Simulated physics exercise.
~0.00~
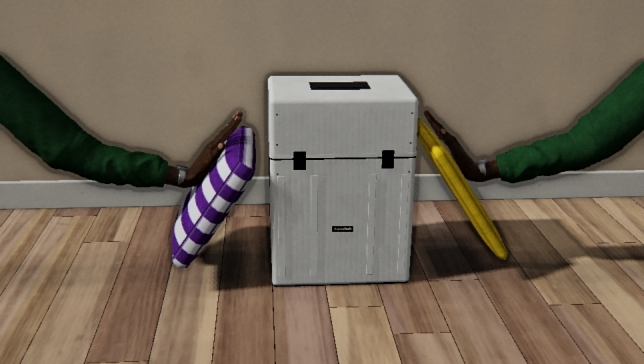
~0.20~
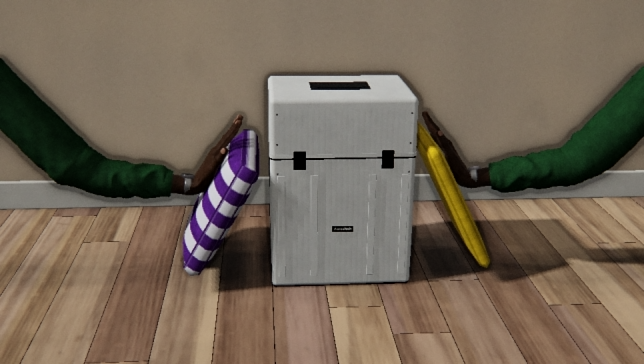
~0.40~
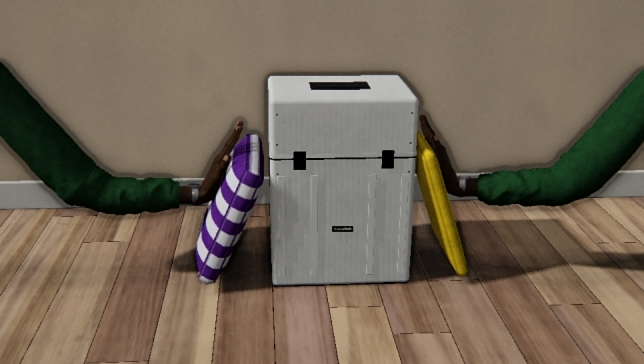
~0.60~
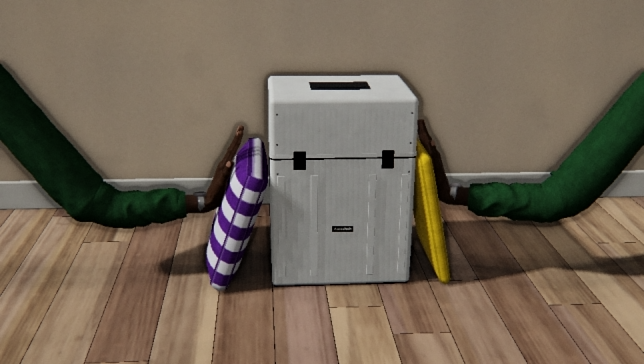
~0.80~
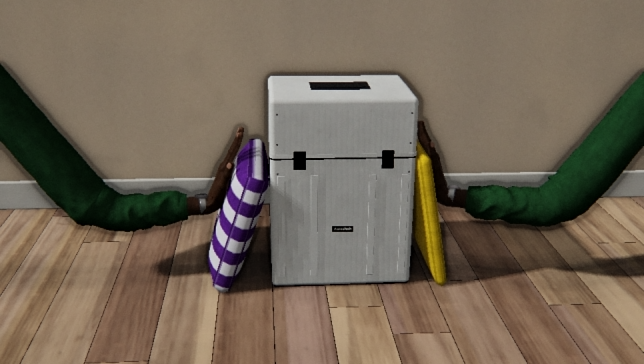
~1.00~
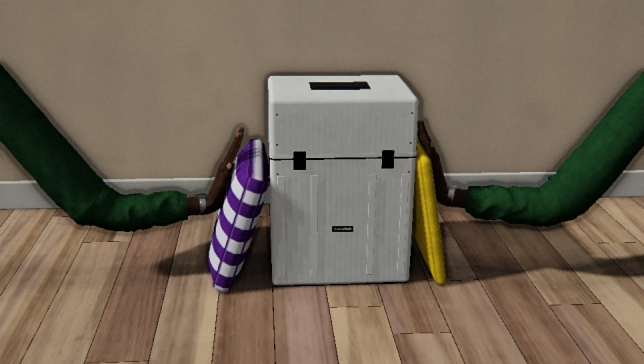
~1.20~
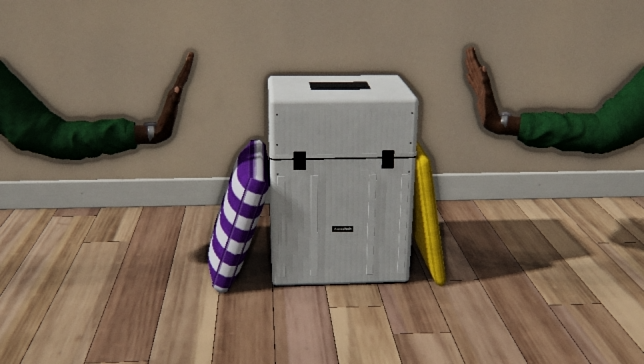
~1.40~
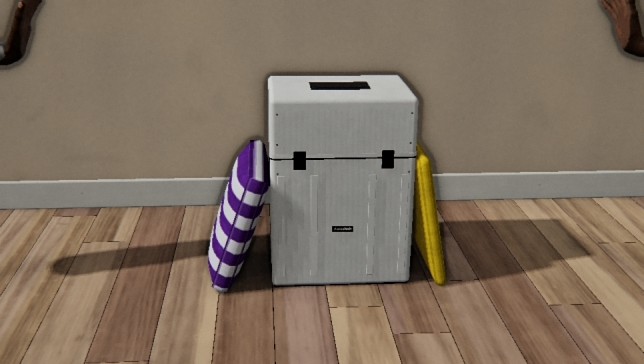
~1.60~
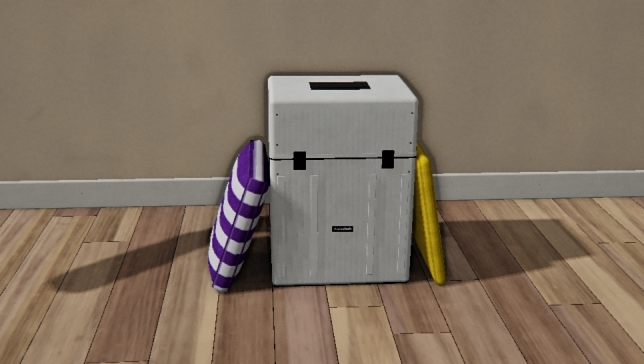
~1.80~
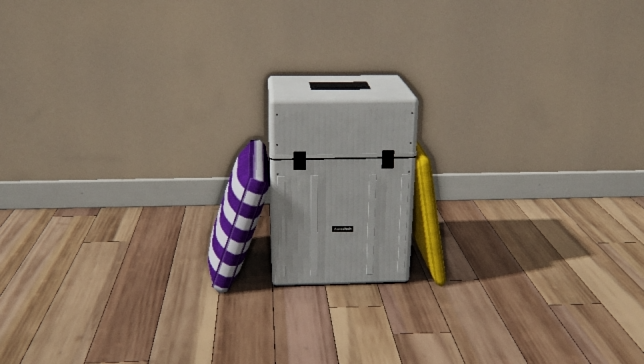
Purple-and-white cushion and yellow seat pad being propped by two hands against a white chest, staying leaning after the hands withdraw.
